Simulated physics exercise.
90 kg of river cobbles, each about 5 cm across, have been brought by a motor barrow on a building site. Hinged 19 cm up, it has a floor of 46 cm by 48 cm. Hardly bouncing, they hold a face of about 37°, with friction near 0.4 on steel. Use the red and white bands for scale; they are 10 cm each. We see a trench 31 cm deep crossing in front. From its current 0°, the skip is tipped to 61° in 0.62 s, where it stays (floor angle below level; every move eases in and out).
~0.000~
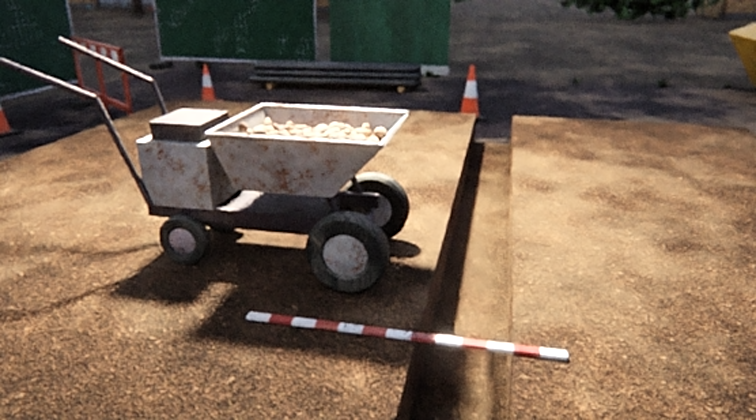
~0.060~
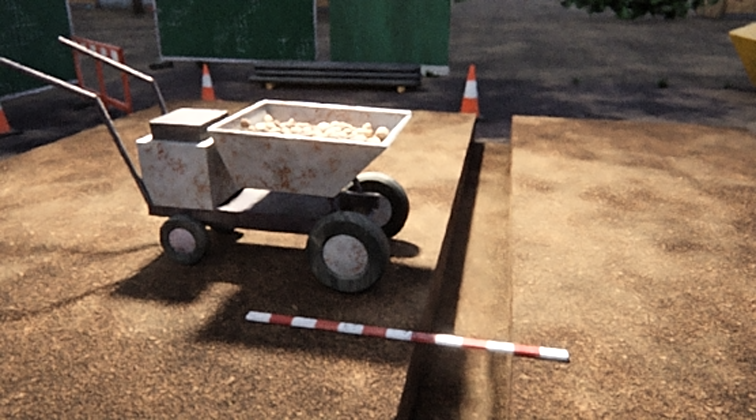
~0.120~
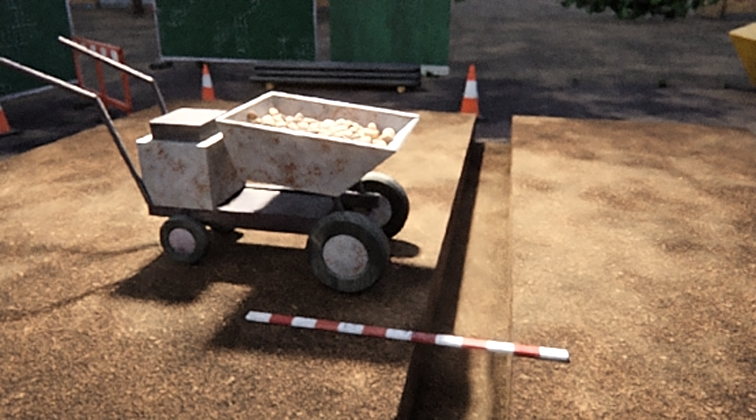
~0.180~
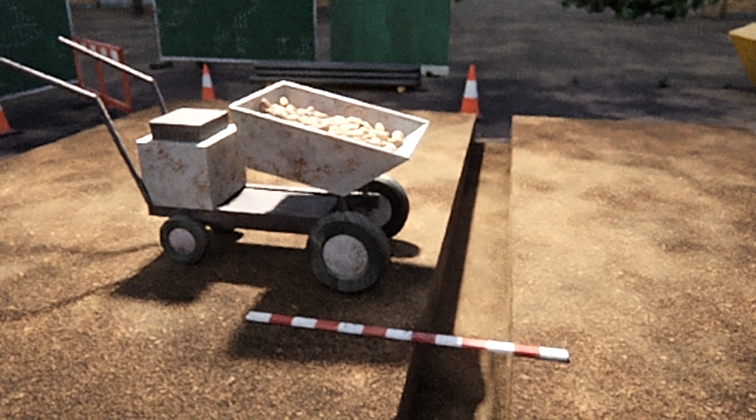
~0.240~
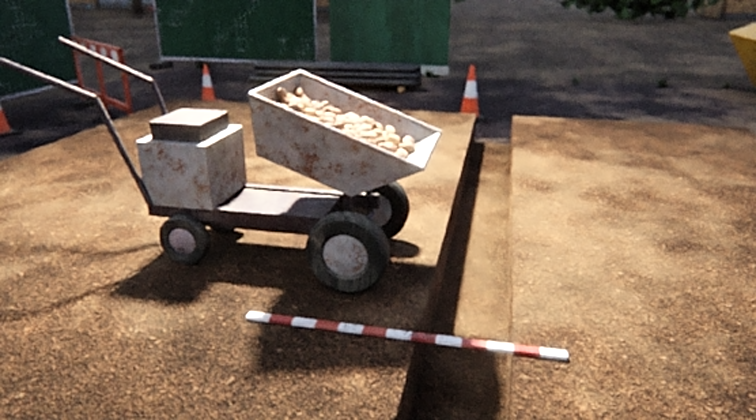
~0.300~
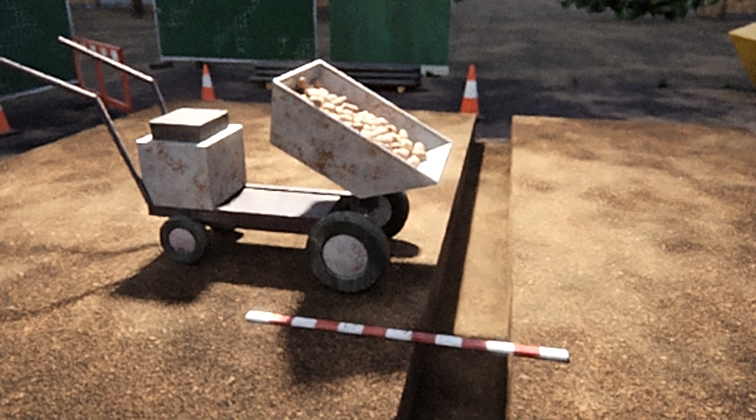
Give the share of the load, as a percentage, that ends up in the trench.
52 %.
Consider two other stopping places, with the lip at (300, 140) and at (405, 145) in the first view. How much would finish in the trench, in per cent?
About 80 per cent first, then about 30 per cent.
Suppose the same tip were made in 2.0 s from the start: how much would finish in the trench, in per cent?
It would come to roughly 80 per cent.
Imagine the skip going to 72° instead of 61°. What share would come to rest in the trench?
About 40 per cent would end up in the trench.
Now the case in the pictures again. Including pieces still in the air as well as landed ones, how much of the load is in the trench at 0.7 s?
At that moment: Approx. 10 %.
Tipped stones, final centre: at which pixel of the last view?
Look at roughly (505, 308).
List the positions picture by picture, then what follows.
In the first frame, the skip is at 0°, its lip at (383, 146); the top of the load is at (324, 132).
In the second frame, the skip is at 2°, its lip at (387, 147); the top of the load is at (289, 129); the stones move at 0.4 m/s on average.
In the third frame, the skip is at 6°, its lip at (396, 151); the top of the load is at (278, 122); the stones move at 0.8 m/s on average.
In the fourth frame, the skip is at 12°, its lip at (409, 159); the top of the load is at (286, 112); the stones move at 1.0 m/s on average.
In the fifth frame, the skip is at 20°, its lip at (423, 169); the top of the load is at (297, 102); the stones move at 1.2 m/s on average.
The sixth frame shows lip at (438, 183), floor tilted 29°, highest stones at (314, 92); the stones move at 1.3 m/s on average.
After 0.5 s the floor is at 51°; 100 % in the skip; the foremost stones are at (443, 191).
After 0.7 s the floor is at 61°; 86 % in the skip, 12 % in the trench, 2 % past the trench; the foremost stones are at (520, 254).
After 1.1 s the floor is at 61°; 33 % in the skip, 19 % in the trench, 48 % past the trench; the foremost stones are at (658, 299).
After 3.0 s the floor is at 61°; 0 % in the skip, 52 % in the trench, 48 % past the trench; the foremost stones are past the picture's edge.
